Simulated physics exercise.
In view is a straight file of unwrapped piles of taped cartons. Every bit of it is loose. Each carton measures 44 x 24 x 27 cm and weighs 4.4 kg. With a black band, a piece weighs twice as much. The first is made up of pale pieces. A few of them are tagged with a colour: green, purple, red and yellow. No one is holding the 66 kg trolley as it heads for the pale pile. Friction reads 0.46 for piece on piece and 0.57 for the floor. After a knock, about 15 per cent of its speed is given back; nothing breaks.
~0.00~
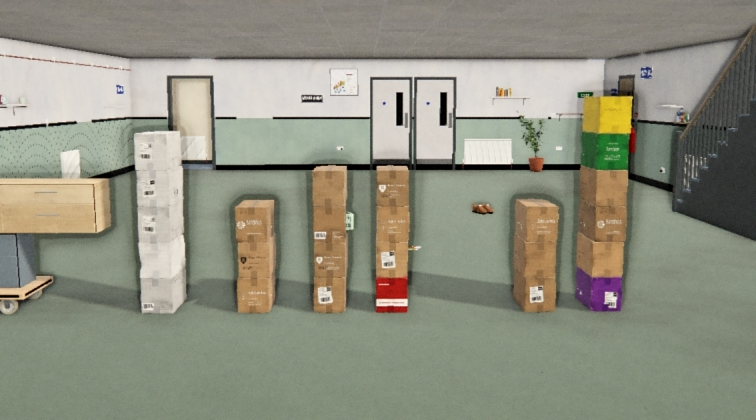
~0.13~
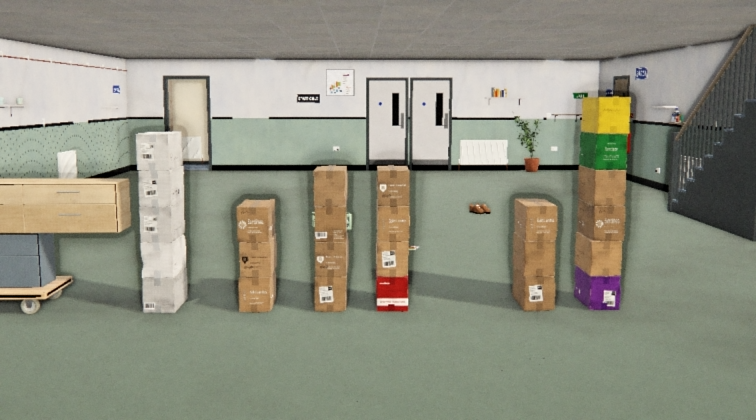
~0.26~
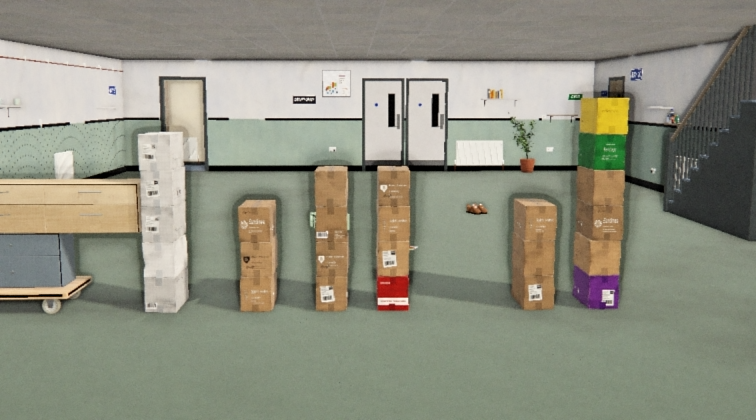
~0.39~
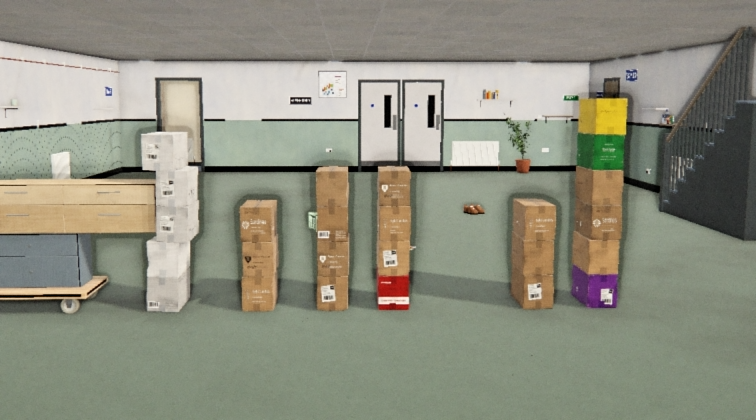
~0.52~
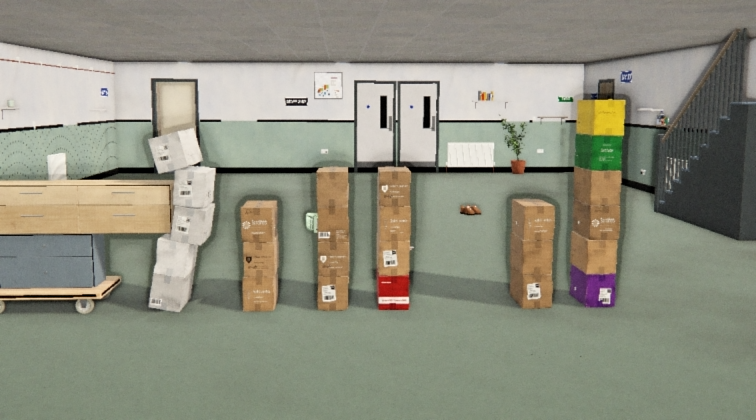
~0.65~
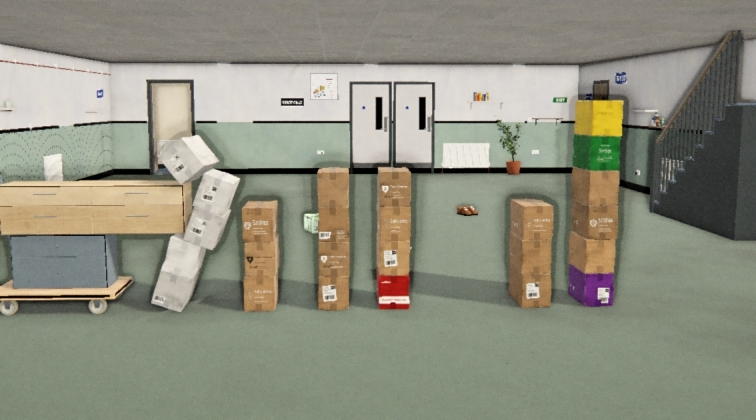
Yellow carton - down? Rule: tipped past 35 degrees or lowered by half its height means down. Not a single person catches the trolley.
No.
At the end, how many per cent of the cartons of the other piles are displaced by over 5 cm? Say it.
65 in a hundred.
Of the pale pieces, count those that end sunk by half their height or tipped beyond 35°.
Count: 5 pale pieces.
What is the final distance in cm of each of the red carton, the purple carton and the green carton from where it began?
From start to finish: Red 30, purple 0, green 0 centimetres.
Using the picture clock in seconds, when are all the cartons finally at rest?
Roughly 3.5 seconds.
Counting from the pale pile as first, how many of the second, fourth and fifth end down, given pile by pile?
By pile: Second 3, fourth 4, fifth 0.
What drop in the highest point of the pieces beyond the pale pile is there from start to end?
Something like 0 cm, give or take.
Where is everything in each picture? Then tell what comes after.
In the first picture (each place is the centre of the face we see best; the camera moves round a little), load (86, 198) 33 cm short; yellow carton (616, 115); red carton (392, 295); green carton (613, 152); the others all in place.
The second picture shows load (108, 198) 18 cm short; yellow carton (614, 116).
The third picture shows load (129, 198) 35 mm short; yellow carton (613, 116).
The fourth picture shows load (148, 198) 9 cm in; yellow carton (612, 117).
The fifth picture shows load (163, 199) 19 cm in, top of the pale pile leaning 15°; yellow carton (610, 118); the others all in place.
The sixth picture shows load (176, 199) 28 cm in, top of the pale pile leaning 38°; yellow carton (608, 118); green carton (605, 154); purple carton (599, 290); the others all in place.
By 0.90 s, 3 of the pale pile down; none of the 20 other cartons down, 3 disturbed; yellow carton unmoved.
By 1.28 s, 5 of the pale pile down; 2 of the 20 other cartons down; yellow carton unmoved.
By 1.88 s, 5 of the pale pile down; 7 of the 20 other cartons down; yellow carton unmoved; red carton tilted 30°.
By 2.24 s, 5 of the pale pile down; 11 of the 20 other cartons down; yellow carton unmoved; red carton on its side.
When it is over (3.8 s), 5 of the pale pile down; 11 of the 20 other cartons down; yellow carton unmoved; red carton on its side; green carton unmoved. In pixels of the last frame, middles, yellow carton near (598, 118), red carton near (427, 288).
